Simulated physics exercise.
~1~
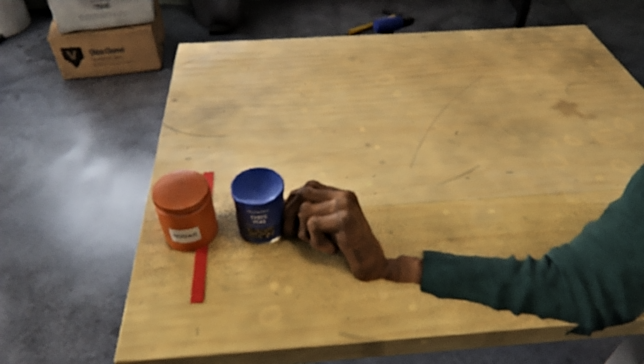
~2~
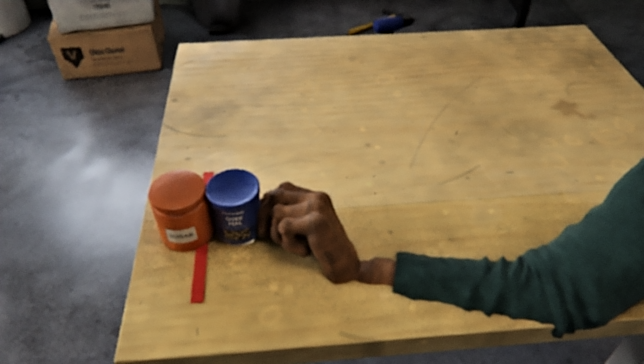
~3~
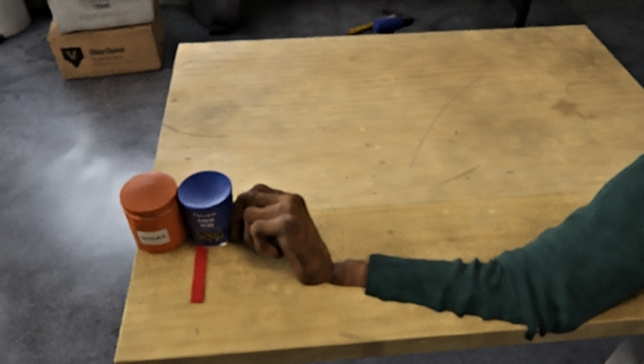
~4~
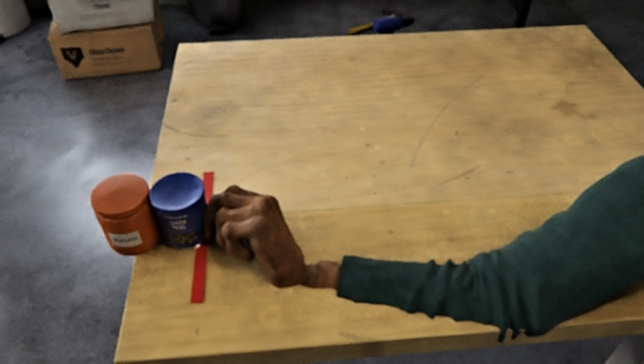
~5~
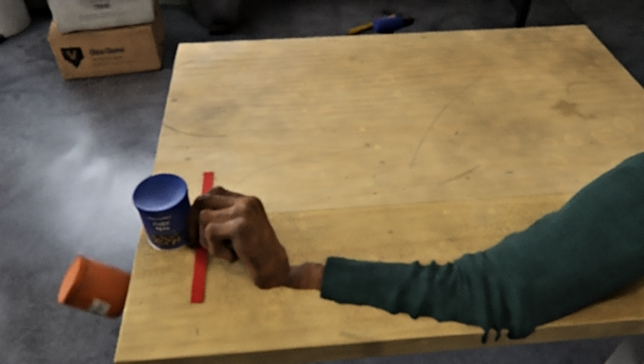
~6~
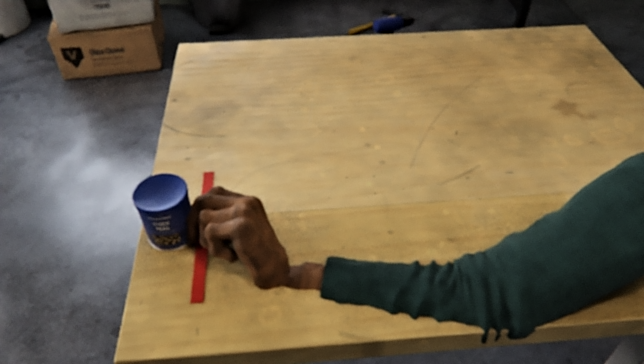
A hand in a dark green sleeve pushed a blue pot left across a wooden table, pressing it against an orange jar until both crossed the red tape and the jar tipped off the edge and fell, leaving the blue pot on the table.
